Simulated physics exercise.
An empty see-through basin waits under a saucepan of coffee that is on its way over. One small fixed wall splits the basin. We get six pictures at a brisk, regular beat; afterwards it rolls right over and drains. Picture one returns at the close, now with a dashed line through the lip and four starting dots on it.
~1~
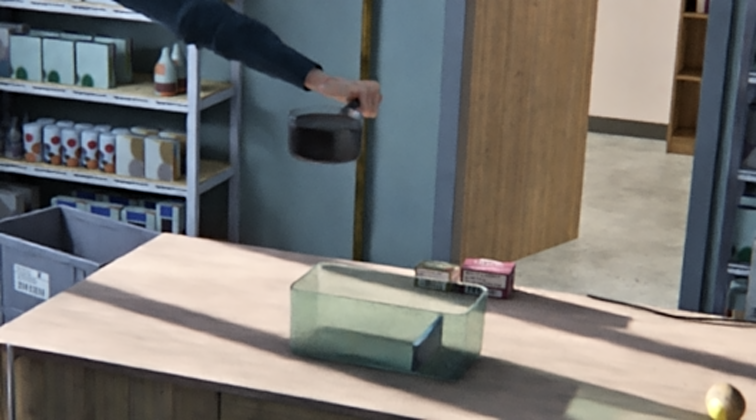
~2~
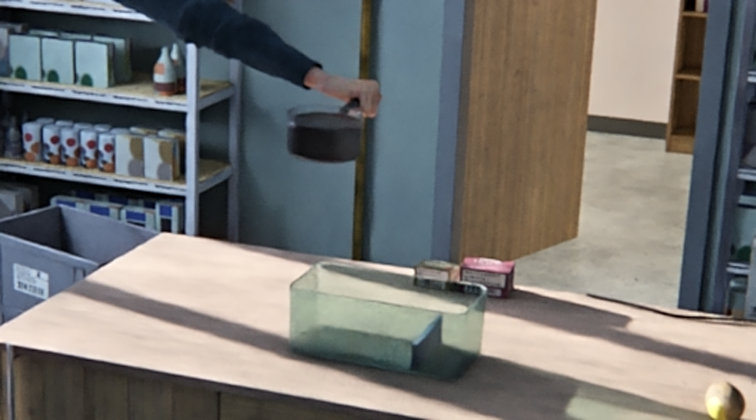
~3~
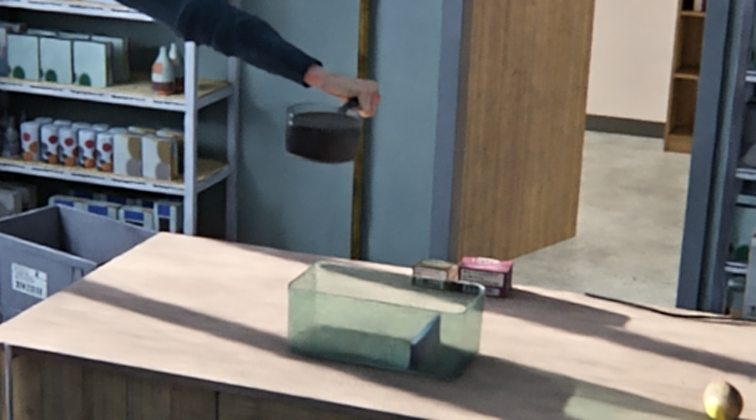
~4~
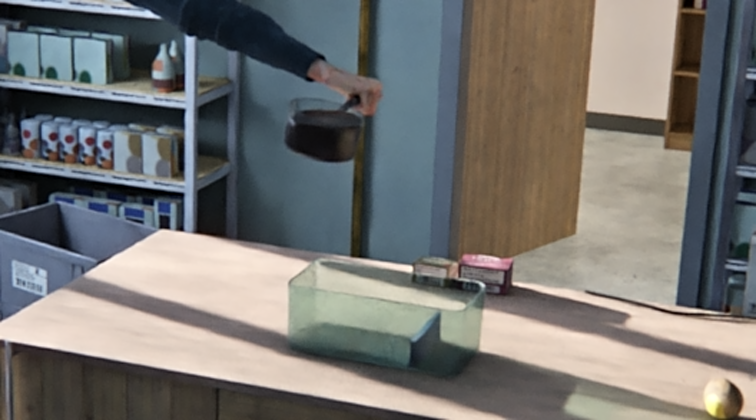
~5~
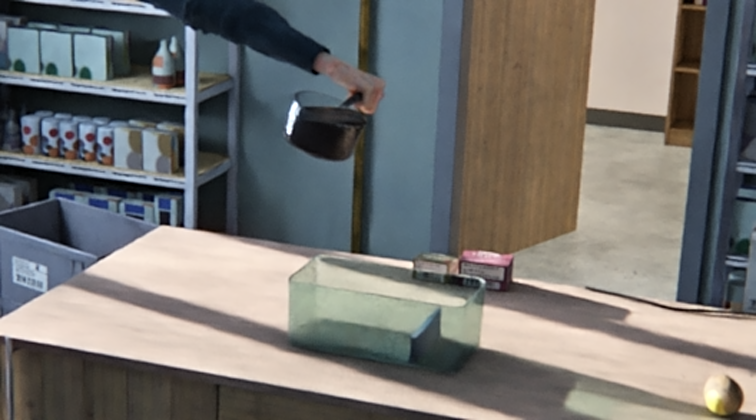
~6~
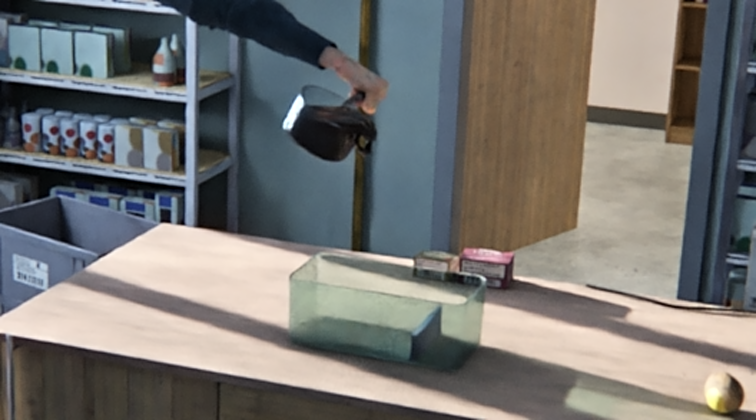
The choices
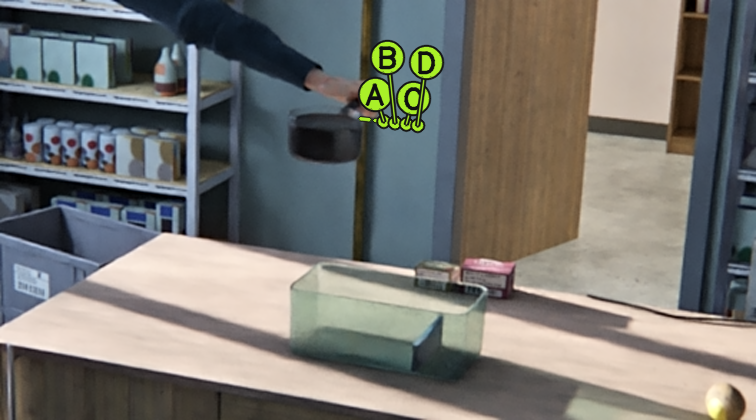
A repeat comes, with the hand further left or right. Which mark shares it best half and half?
A.
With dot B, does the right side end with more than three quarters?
No, it does not.
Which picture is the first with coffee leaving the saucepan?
In picture 5.
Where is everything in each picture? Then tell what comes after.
The first frame shows upright, lip at (360, 118); basin from (291, 351) to (462, 381); top of the wall at (428, 330); nothing has left yet.
The second frame shows upright, lip at (360, 118); nothing has left yet.
The third frame shows tipped about 5°, lip at (359, 120); nothing has left yet.
The fourth frame shows tipped about 11°, lip at (361, 122); nothing has left yet.
The fifth frame shows tipped about 19°, lip at (362, 124); coffee is over the lip, down to (362, 124).
The sixth frame shows tipped about 29°, lip at (363, 129); coffee is over the lip, down to (367, 153).
In lime, A at (383, 121); B at (395, 122); C at (406, 124); D at (417, 125).
For dot A, about 48 % ends left of the wall and 50 % right of it.
For dot B, about 37 % ends left of the wall and 62 % right of it.
For dot C, about 30 % ends left of the wall and 68 % right of it; 3 % is lost outside.
For dot D, about 24 % ends left of the wall and 74 % right of it.
